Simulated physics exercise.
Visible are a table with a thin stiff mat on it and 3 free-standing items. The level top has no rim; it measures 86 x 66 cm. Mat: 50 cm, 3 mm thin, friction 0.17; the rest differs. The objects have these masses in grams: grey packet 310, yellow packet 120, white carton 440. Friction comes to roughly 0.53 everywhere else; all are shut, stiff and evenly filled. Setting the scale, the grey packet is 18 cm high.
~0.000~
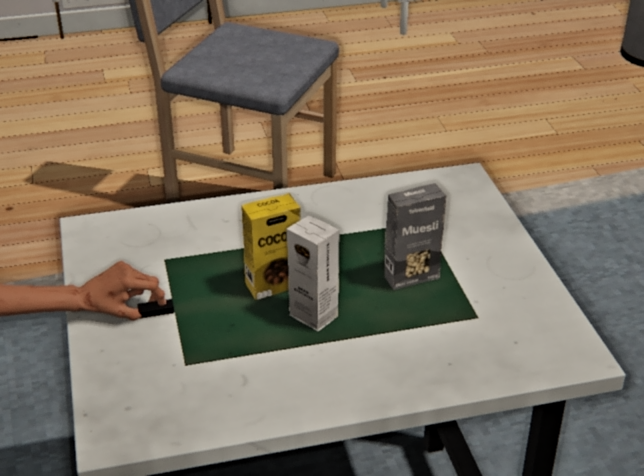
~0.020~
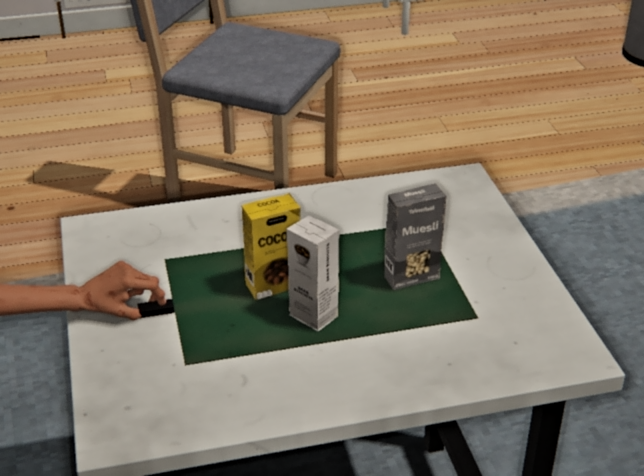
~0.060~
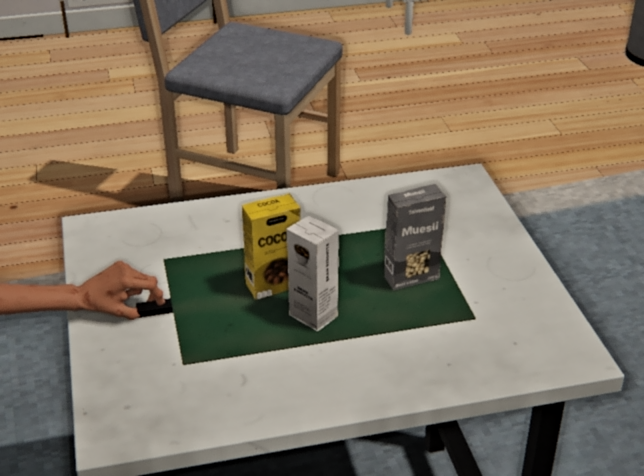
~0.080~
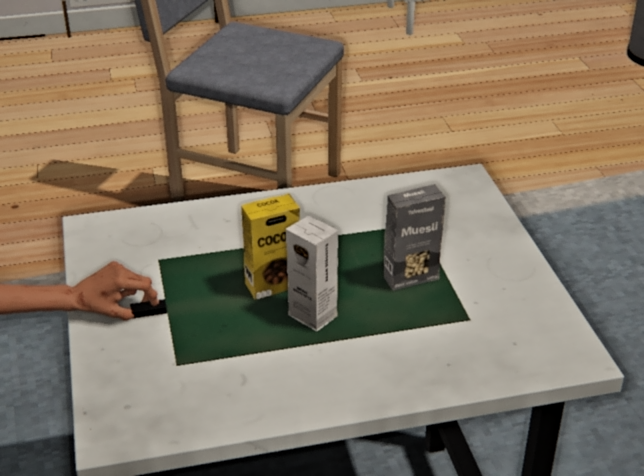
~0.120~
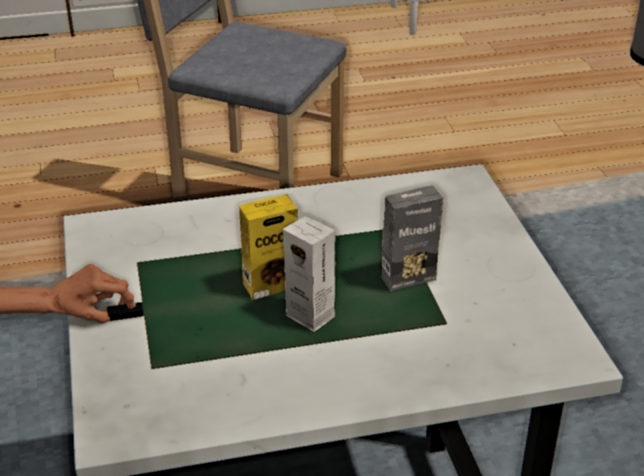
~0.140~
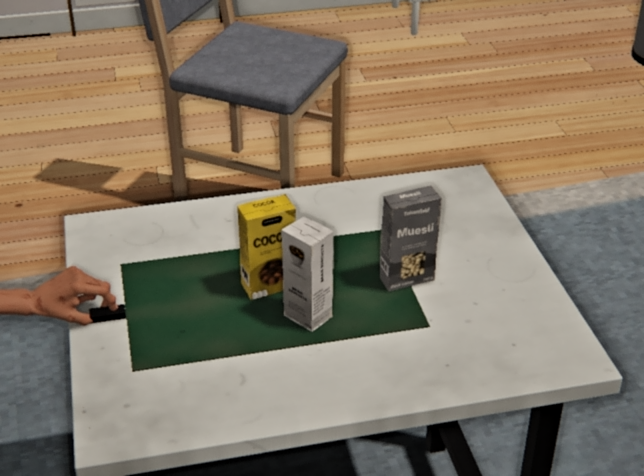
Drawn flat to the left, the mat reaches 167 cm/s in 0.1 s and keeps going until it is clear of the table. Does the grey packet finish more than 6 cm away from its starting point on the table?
No.
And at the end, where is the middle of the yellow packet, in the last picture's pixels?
Close to pixel (217, 254) in the final view.
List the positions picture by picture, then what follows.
The first picture shows mat out by 0 cm; grey packet (414, 238); yellow packet (272, 247).
The second picture shows mat out by 0 cm; yellow packet (272, 247); white carton (313, 274).
The third picture shows mat out by 0 cm; yellow packet (273, 247); white carton (313, 274).
The fourth picture shows mat out by 1 cm; yellow packet (272, 247); white carton (313, 274).
The fifth picture shows mat out by 5 cm; yellow packet (270, 247); white carton (310, 274).
The sixth picture shows mat out by 8 cm; grey packet (410, 239); yellow packet (268, 247).
After 0.24 s, mat out by 25 cm; grey packet slid 2 cm near (402, 242); white carton slid 3 cm; yellow packet slid 3 cm.
After 0.44 s, mat out by 58 cm; grey packet slid 2 cm near (404, 242); white carton leaning 10°; yellow packet leaning 5°.
After 0.74 s, mat out by 94 cm; grey packet slid 2 cm near (404, 242); white carton leaning 22°; yellow packet slid 10 cm.
At rest (1.4 s), tipped over on the table, white carton; not toppled but over 6 cm from the start, yellow packet; grey packet in place, give or take 6 cm. Seen from the same camera at the end, grey packet near (404, 242).
